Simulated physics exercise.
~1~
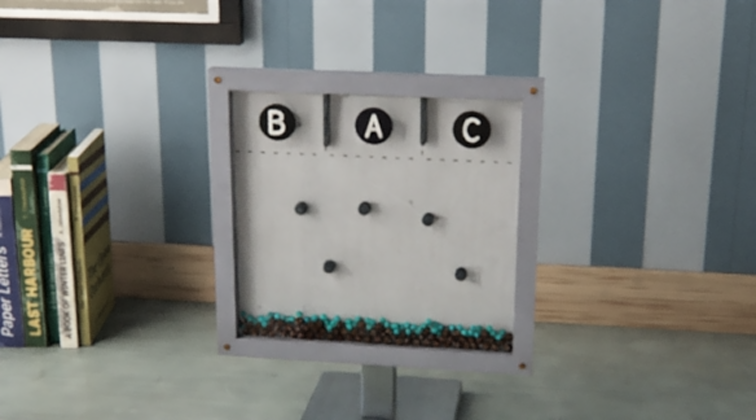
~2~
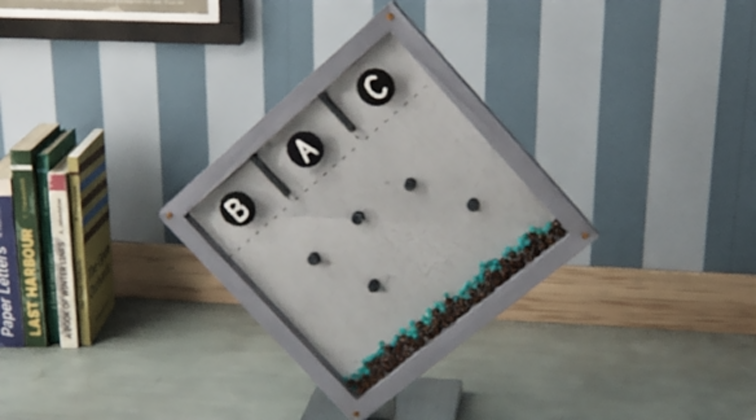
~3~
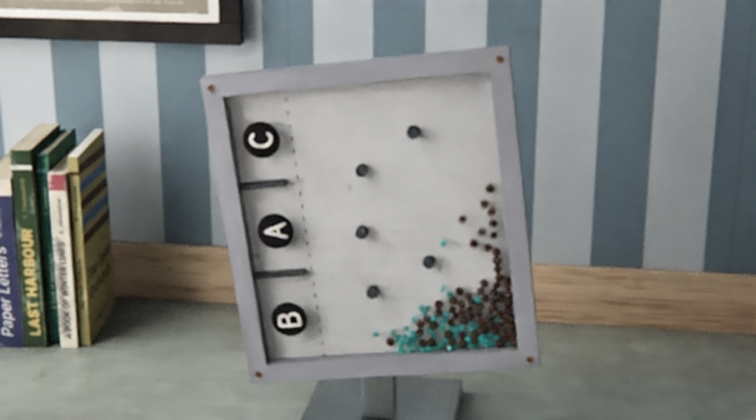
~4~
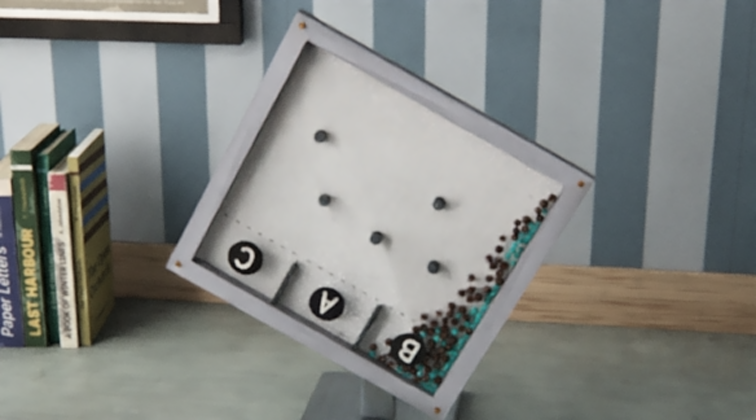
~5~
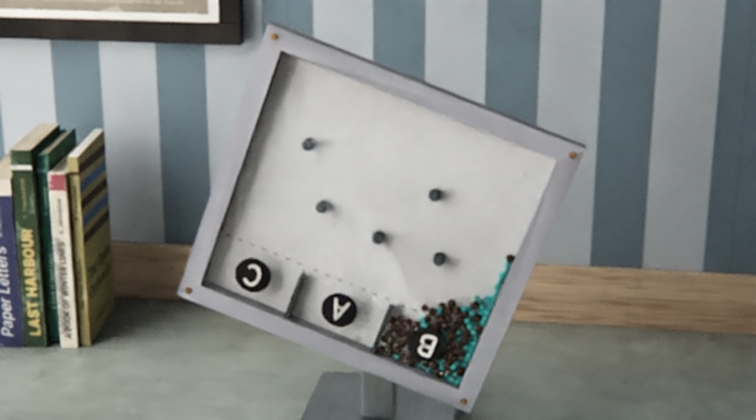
On a grey tabletop, a framed box turns anticlockwise and beads pile into pocket B.
